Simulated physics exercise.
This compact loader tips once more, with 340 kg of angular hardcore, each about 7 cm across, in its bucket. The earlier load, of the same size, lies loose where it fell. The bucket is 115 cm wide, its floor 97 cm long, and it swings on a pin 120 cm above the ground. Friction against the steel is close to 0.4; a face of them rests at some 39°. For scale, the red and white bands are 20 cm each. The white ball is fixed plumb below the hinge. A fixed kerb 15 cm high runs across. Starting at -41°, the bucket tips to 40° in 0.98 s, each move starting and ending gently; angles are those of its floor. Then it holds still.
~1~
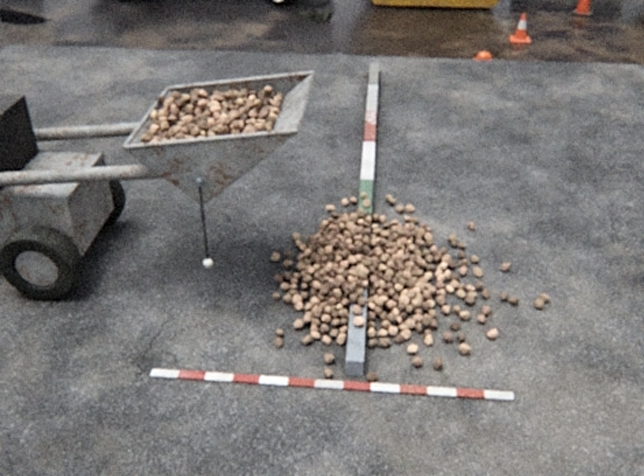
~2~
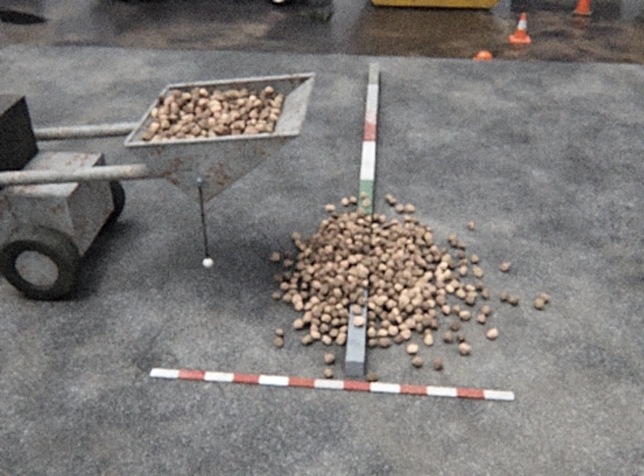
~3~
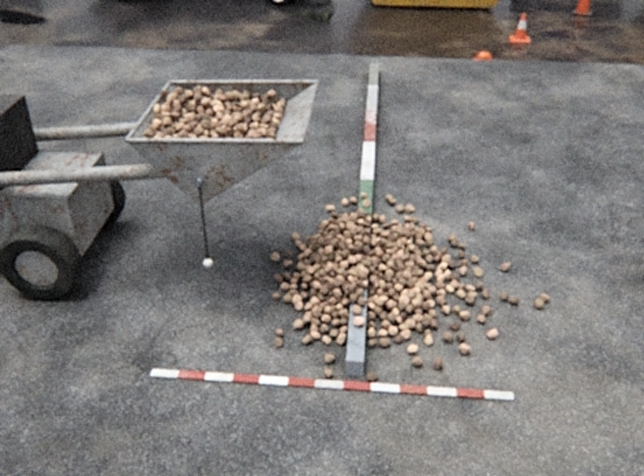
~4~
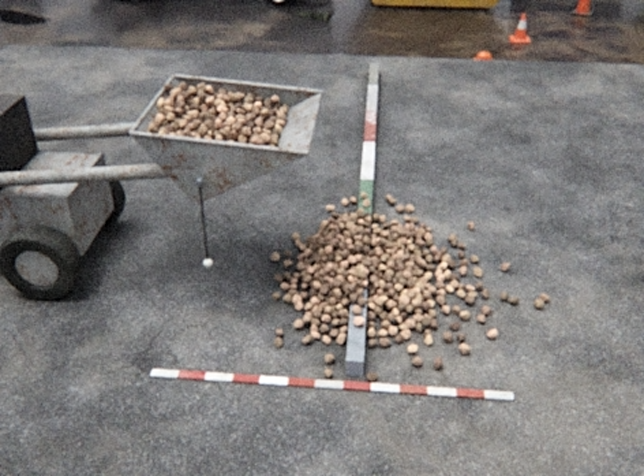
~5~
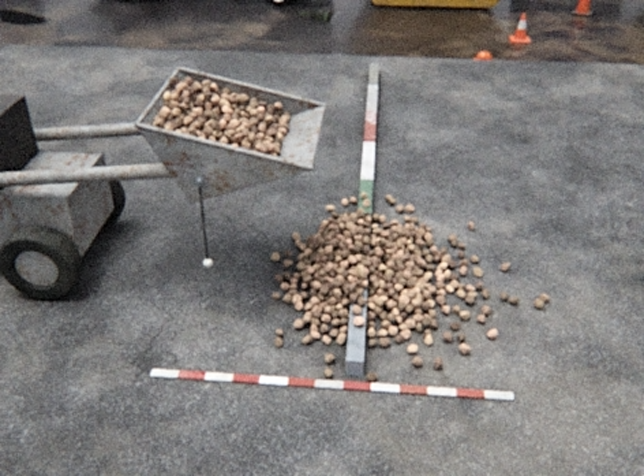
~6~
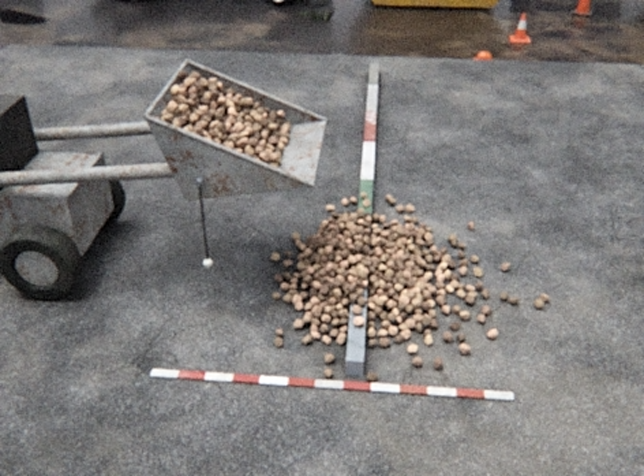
A grey metal bucket full of brown stones, held on two arms of a wheeled loader at the left, starts nearly level and tilts gradually clockwise, its back edge rising and its right lip lowering. The stones stay inside, while the loose pile lying across the kerb to the right remains still.
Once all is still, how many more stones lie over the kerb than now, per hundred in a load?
About 6 per cent.
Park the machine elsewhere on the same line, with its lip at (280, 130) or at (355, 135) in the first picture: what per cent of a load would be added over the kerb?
About 0 and 70 per cent.
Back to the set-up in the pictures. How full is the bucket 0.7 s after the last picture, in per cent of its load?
It holds some 85 per cent.
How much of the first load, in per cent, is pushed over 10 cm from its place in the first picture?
About 5 per cent.
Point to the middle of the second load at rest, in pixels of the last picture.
Near (315, 256).
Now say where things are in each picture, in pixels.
In the first frame, the bucket is at -41°, its lip at (298, 131); the top of the load is at (223, 98). The earlier load is highest near (354, 245), 27 cm above ground level, 54 % on this side of the kerb, 46 % over the kerb.
In the second frame, the bucket is at -39°, its lip at (299, 134); the top of the load is at (215, 99).
In the third frame, lip at (304, 142), floor tilted -35°, highest stones at (201, 98).
In the fourth frame, lip at (308, 153), floor tilted -28°, highest stones at (179, 94).
In the fifth frame, lip at (312, 169), floor tilted -20°, highest stones at (180, 89).
In the sixth frame, lip at (314, 185), floor tilted -10°, highest stones at (187, 82).
Then, 0.3 s after the last picture the floor is at 28°; in per cent of one load, 100 in the bucket, 54 on this side of the kerb, 46 over the kerb; the foremost stones are at (509, 300).
Then, 0.7 s after the last picture the floor is at 40°; in per cent of one load, 84 in the bucket, 70 on this side of the kerb, 46 over the kerb; the foremost stones are at (509, 300).
Then, 1.0 s after the last picture the floor is at 40°; in per cent of one load, 27 in the bucket, 126 on this side of the kerb, 48 over the kerb; the foremost stones are at (509, 300).
Then, 3.6 s after the last picture the floor is at 40°; in per cent of one load, 0 in the bucket, 148 on this side of the kerb, 52 over the kerb; the foremost stones are at (509, 300). Net gain over the kerb, 6.
